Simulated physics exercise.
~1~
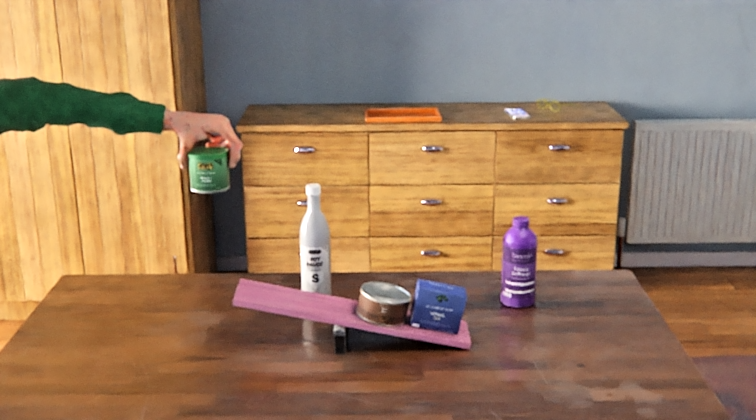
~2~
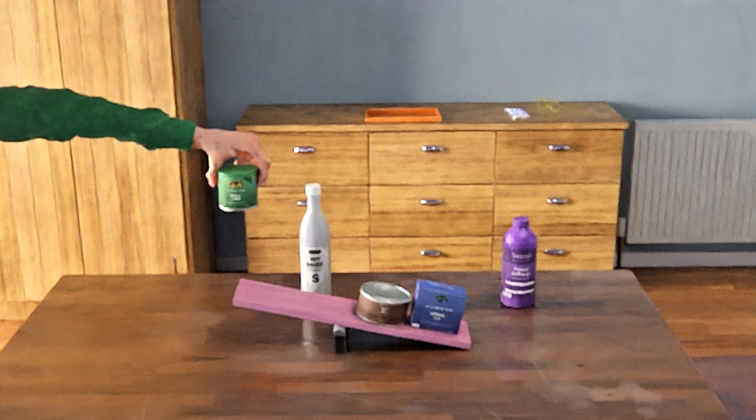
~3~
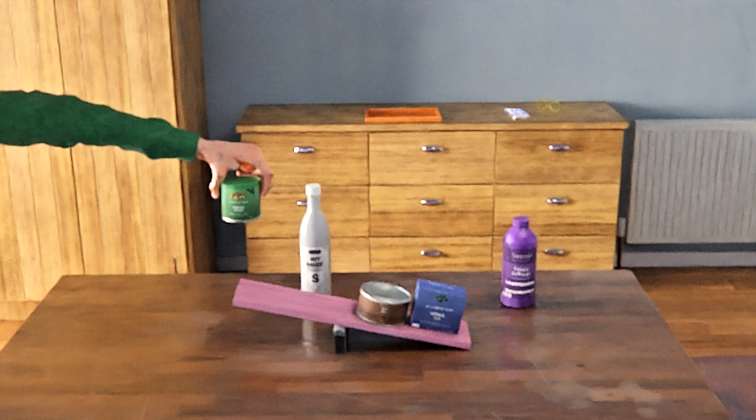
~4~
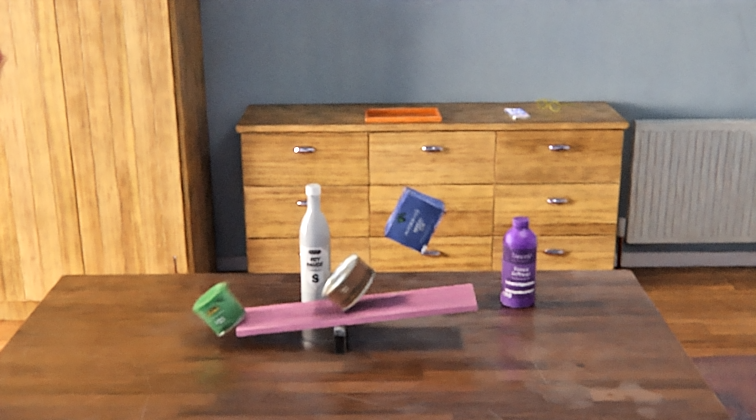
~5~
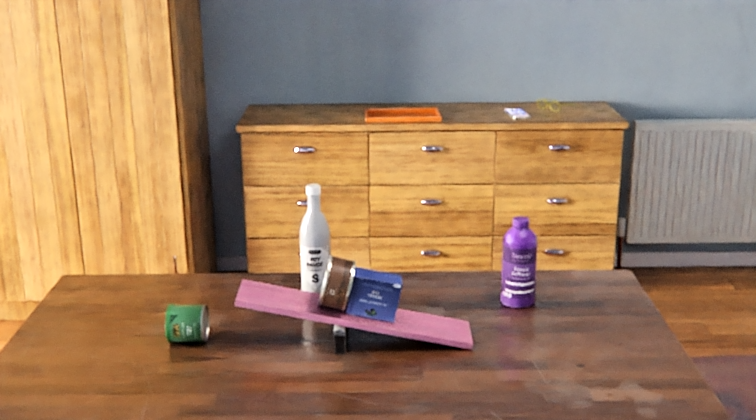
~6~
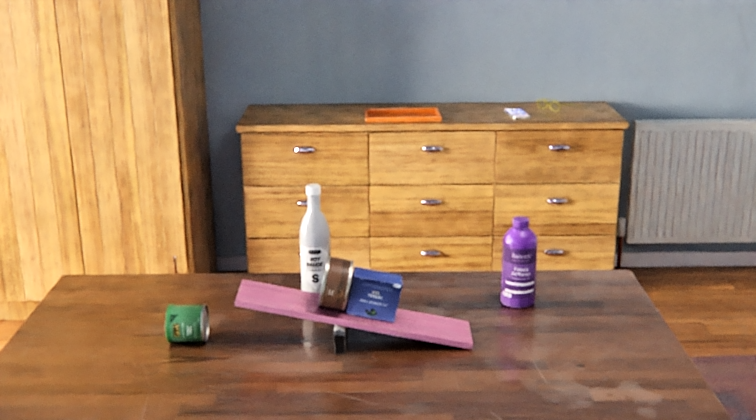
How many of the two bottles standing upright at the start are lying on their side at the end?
None of them are. The purple bottle and the white bottle both still stand upright at the end.
